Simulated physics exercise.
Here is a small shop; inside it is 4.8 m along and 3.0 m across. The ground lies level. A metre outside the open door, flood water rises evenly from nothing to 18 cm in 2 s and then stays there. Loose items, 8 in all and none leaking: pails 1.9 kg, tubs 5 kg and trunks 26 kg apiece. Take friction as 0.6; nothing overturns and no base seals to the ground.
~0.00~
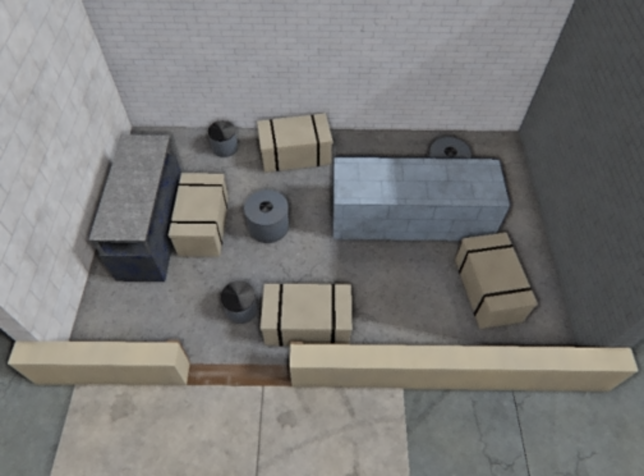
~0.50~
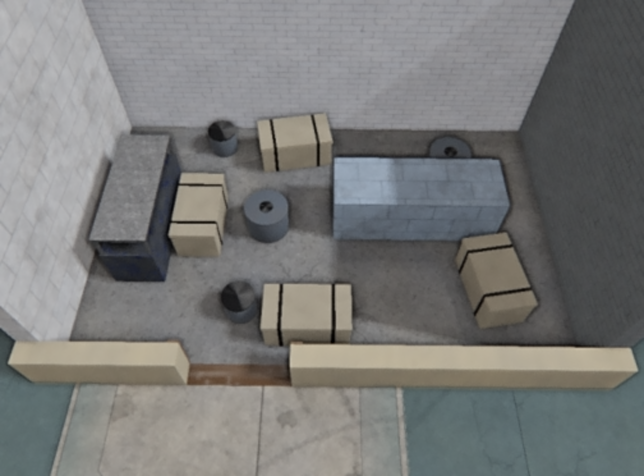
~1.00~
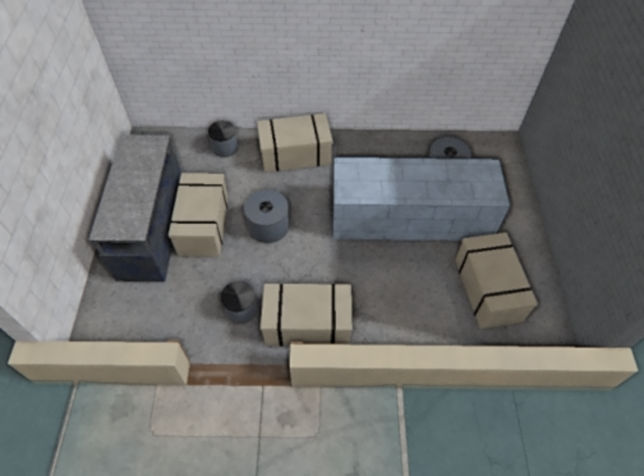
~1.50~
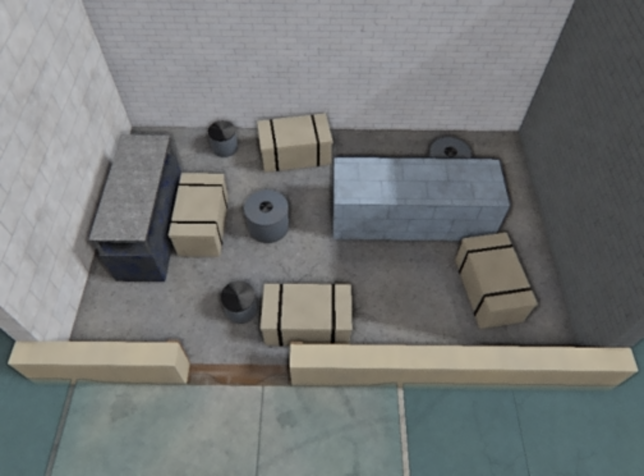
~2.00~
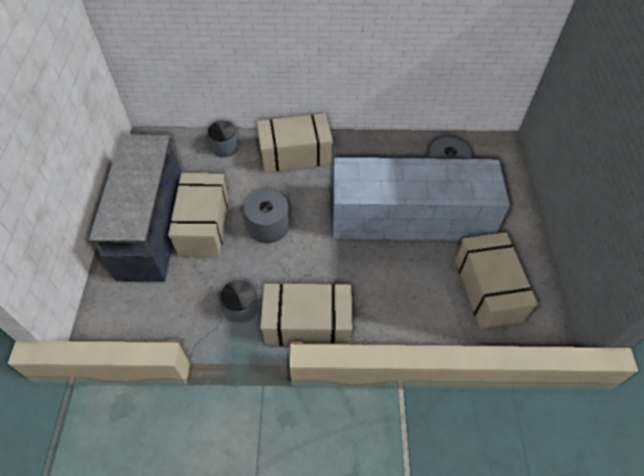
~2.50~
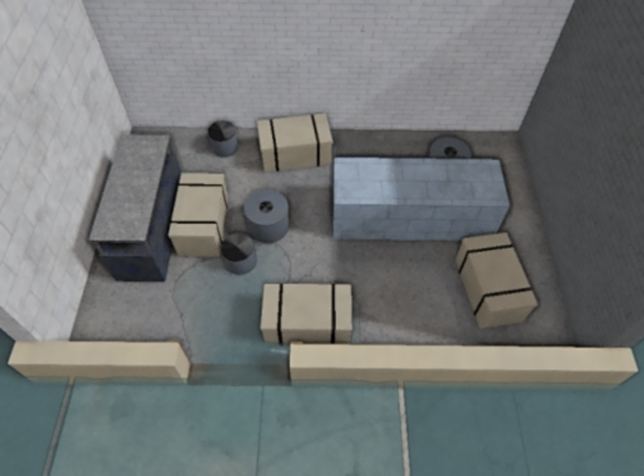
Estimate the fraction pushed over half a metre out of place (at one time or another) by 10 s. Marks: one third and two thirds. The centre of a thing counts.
Share: Two thirds or above.
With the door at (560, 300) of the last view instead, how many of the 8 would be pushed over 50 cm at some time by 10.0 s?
Then 4.
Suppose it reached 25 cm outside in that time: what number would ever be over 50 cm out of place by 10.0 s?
In that case 7 of them.
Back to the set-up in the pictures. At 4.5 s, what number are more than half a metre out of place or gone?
3 of them.
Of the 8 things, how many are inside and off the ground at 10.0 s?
At that moment 5.
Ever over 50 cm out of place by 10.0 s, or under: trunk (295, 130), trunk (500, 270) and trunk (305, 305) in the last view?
In that order: Past it, less, less.
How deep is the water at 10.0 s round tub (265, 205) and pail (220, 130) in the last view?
Roughly 8 and 8 cm.
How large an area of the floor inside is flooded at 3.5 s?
Some 4.5 m2.
After 3.5 s 2 of 8 are over 50 cm from their spots; 1 afloat.
After 4.5 s 3 of 8 are over 50 cm from their spots; 3 afloat.
After 7.0 s 4 of 8 are over 50 cm from their spots; 4 afloat.
After 10.0 s 6 of 8 are over 50 cm from their spots, and 6 have been at some point; 5 afloat.
